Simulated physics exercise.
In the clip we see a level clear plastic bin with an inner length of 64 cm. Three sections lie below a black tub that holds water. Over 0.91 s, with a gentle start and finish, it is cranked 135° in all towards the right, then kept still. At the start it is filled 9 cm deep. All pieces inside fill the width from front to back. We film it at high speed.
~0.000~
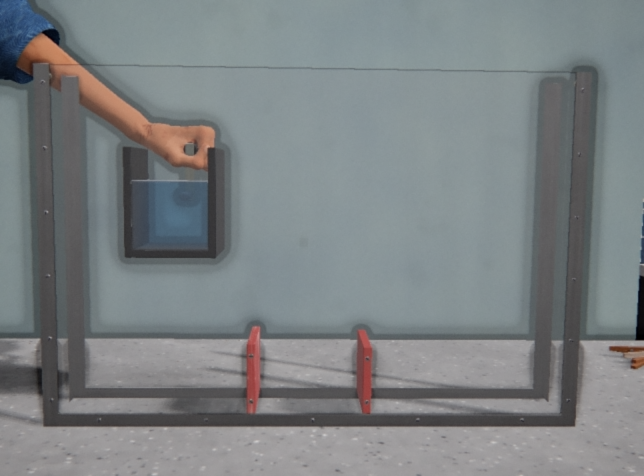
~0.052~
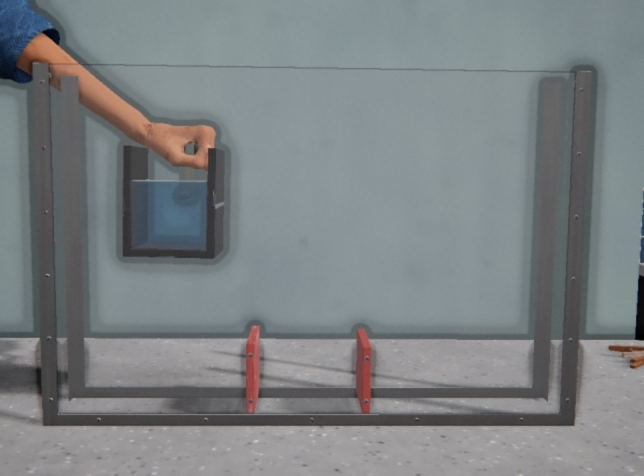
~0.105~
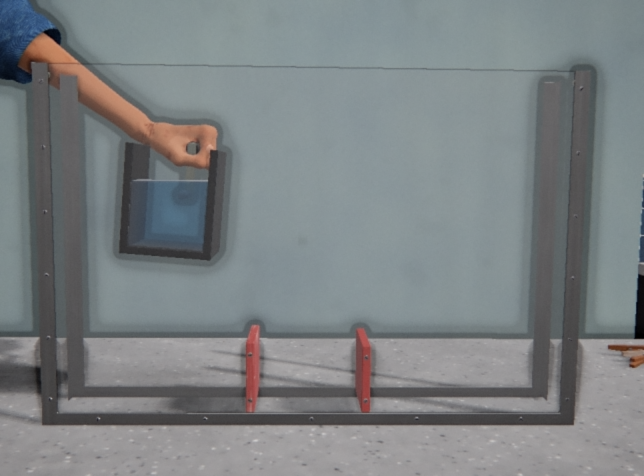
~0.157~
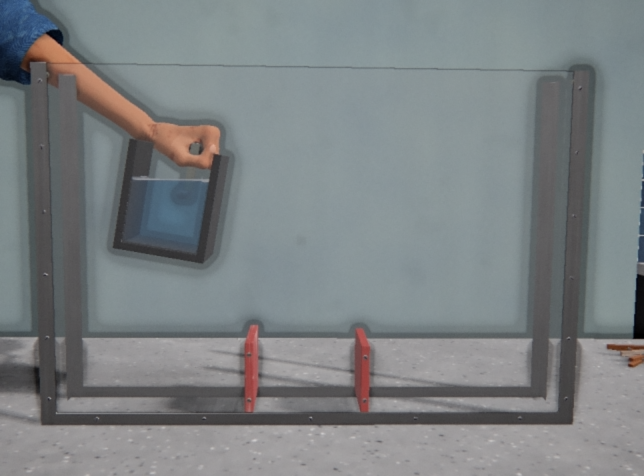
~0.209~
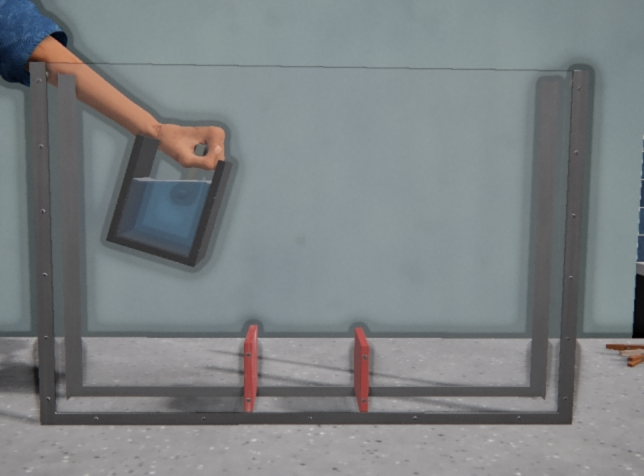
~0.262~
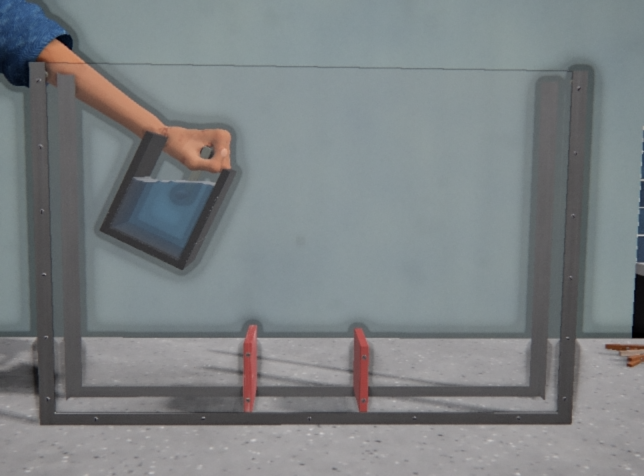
A hand slowly tilts a dark-framed tub of water rightward above a clear bin.
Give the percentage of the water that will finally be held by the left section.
Close to 35 per cent.
By 0.46 s the sections hold 0, 0 and 0 per cent, with 100 still above them.
By 0.71 s the sections hold 0, 31 and 0 per cent, with 69 still above them.
By 1.04 s the sections hold 31, 45 and 1 per cent, with 22 still above them.
At rest it is 35 per cent left, 59 middle, 6 right.
